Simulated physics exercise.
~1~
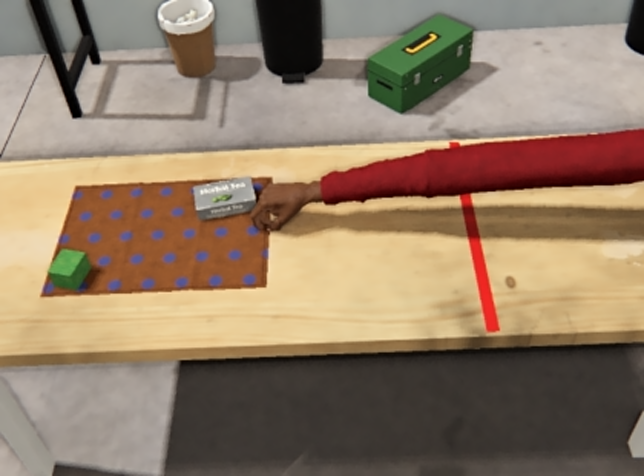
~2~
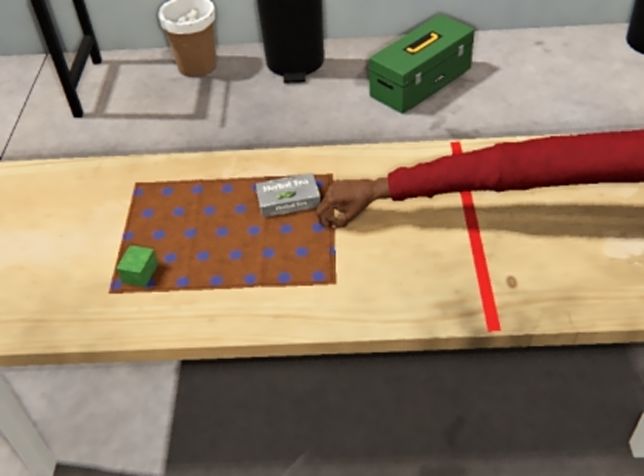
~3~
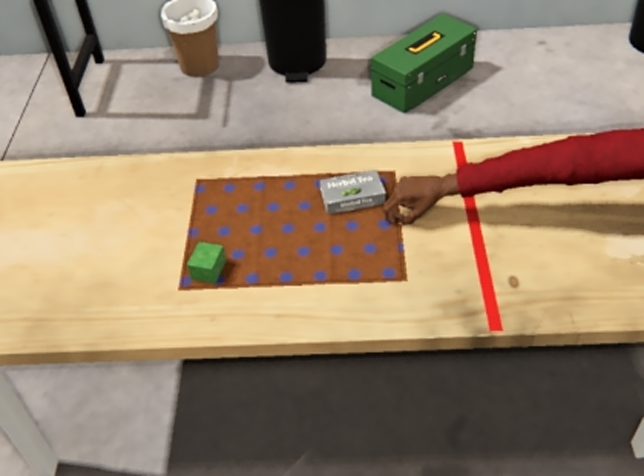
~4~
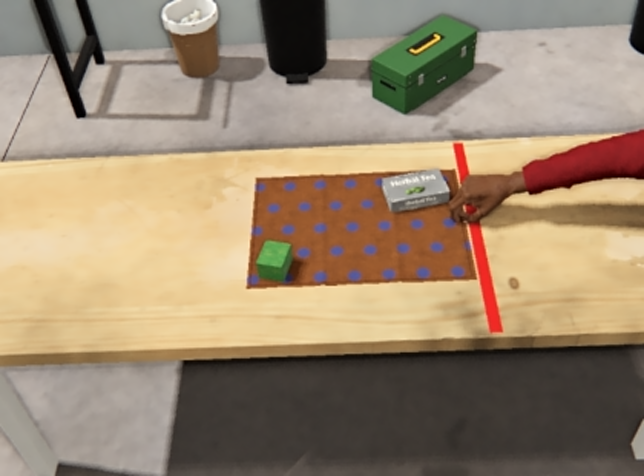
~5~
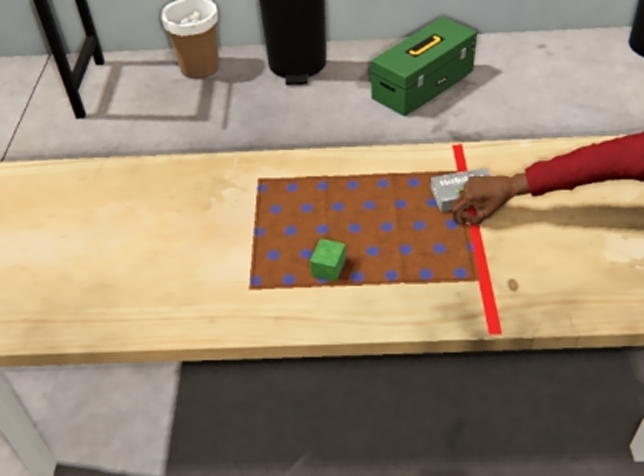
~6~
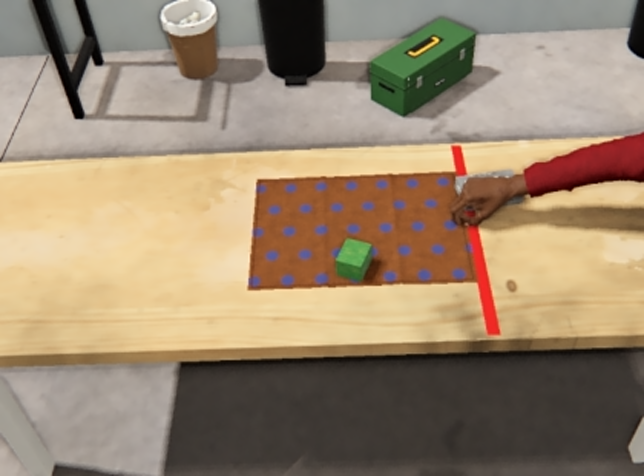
At the start, a hand in a red sleeve holds the right edge of a brown place mat with blue dots on a wooden table, with a grey packet near its upper right corner and a green block at its lower left. The hand pulls the mat steadily right toward a red tape line, and both objects ride along. At the tape, the hand and mat stop. The packet keeps sliding right, passing behind the hand and off the mat's front edge. The block also slides forward but comes to rest still on the cloth.
